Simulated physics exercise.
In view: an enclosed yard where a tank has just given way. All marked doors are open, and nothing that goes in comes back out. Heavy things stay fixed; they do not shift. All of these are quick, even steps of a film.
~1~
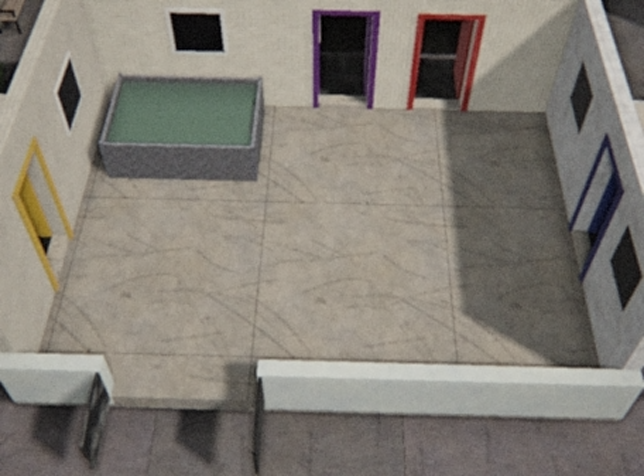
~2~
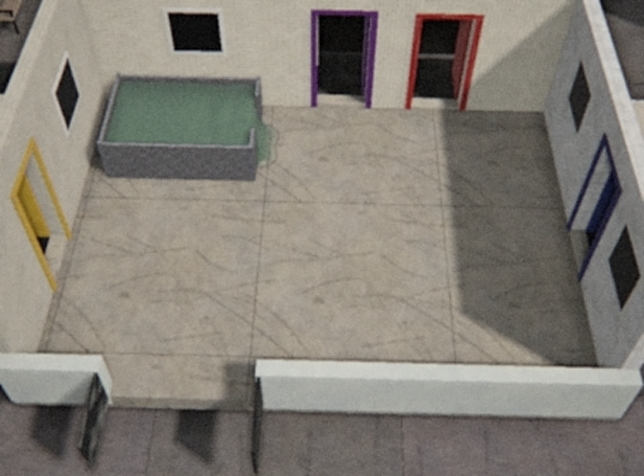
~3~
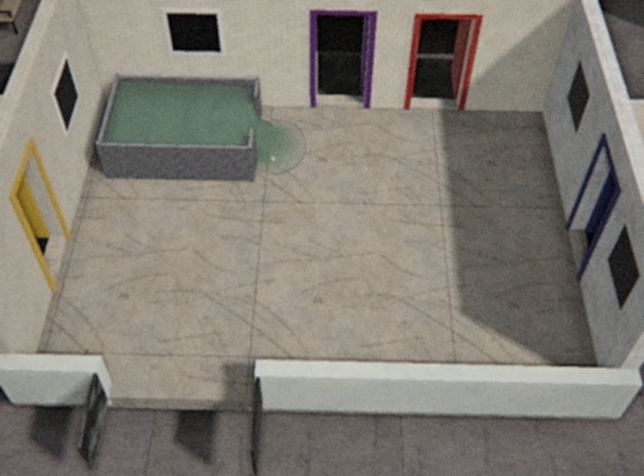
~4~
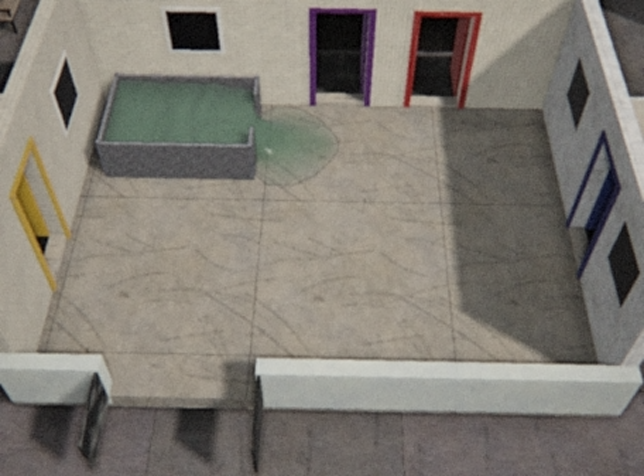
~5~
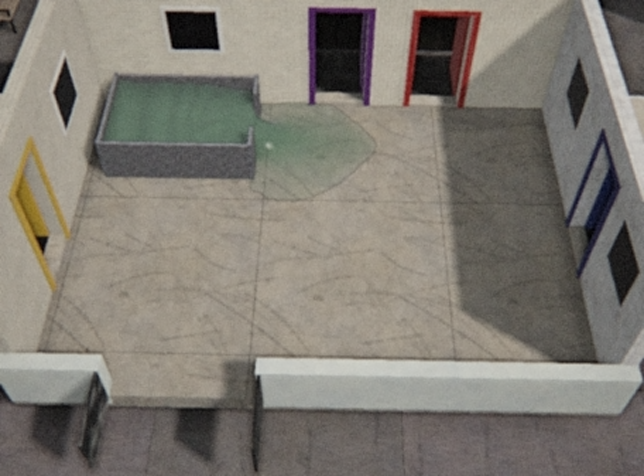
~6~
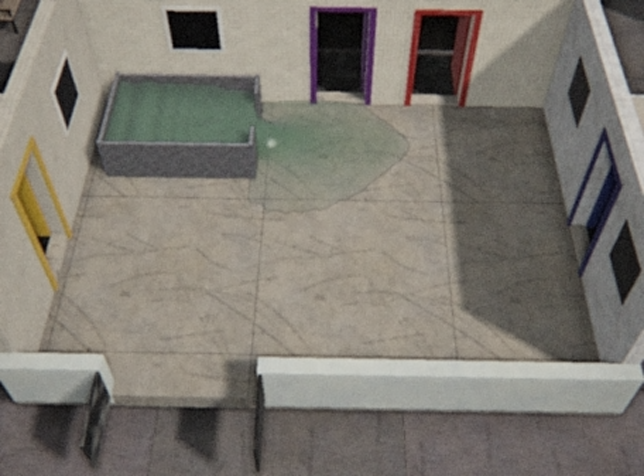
Greenish water sits still in an open grey tank at the back left of a walled yard, then pours through a gap in the tank's right side. It spreads over the pale floor as a widening, rounded sheet, reaching rightward past the purple doorway to below the red one.
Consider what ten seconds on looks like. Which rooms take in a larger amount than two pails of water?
One by one: Red door: Over two buckets. Yellow door: At most two buckets. Blue door: Over two buckets. Purple door: Over two buckets.
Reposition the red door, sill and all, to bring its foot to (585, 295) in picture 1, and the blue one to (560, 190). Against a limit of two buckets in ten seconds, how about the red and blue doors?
Red exceeds the limit; blue exceeds the limit.
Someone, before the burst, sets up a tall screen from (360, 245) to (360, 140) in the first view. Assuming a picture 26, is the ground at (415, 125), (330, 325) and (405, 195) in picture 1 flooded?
Log, spots one to three: Swamped; swamped; spared.
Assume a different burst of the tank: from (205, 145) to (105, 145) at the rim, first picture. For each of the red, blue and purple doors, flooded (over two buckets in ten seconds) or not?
Lab note: Red below the mark, blue below the mark, purple below the mark.
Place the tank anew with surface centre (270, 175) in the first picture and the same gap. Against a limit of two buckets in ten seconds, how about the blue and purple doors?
Blue exceeds the limit, purple falls short.
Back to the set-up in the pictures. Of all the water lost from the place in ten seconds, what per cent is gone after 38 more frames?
Close to 75 %.
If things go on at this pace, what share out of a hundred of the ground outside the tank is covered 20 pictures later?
It should be close to 55 %.
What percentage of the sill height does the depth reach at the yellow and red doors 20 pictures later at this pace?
About 0 %, then 150 %.
A moment on, water covers 30 % of the floor; the red door wet at the sill, nothing in, the yellow door not reached, the blue door not reached, the purple door under two buckets in.
Next, water covers 45 % of the floor; the red door under two buckets in, the yellow door not reached, the blue door not reached, the purple door over two buckets in.
Then, water covers 55 % of the floor; the red door under two buckets in, the yellow door not reached, the blue door over two buckets in, the purple door over two buckets in.
Later, water covers 55 % of the floor; the red door over two buckets in, the yellow door not reached, the blue door over two buckets in, the purple door far over two buckets in.
In the end, water covers 95 % of the floor; the red door over two buckets in, the yellow door wet at the sill, nothing in, the blue door over two buckets in, the purple door far over two buckets in.
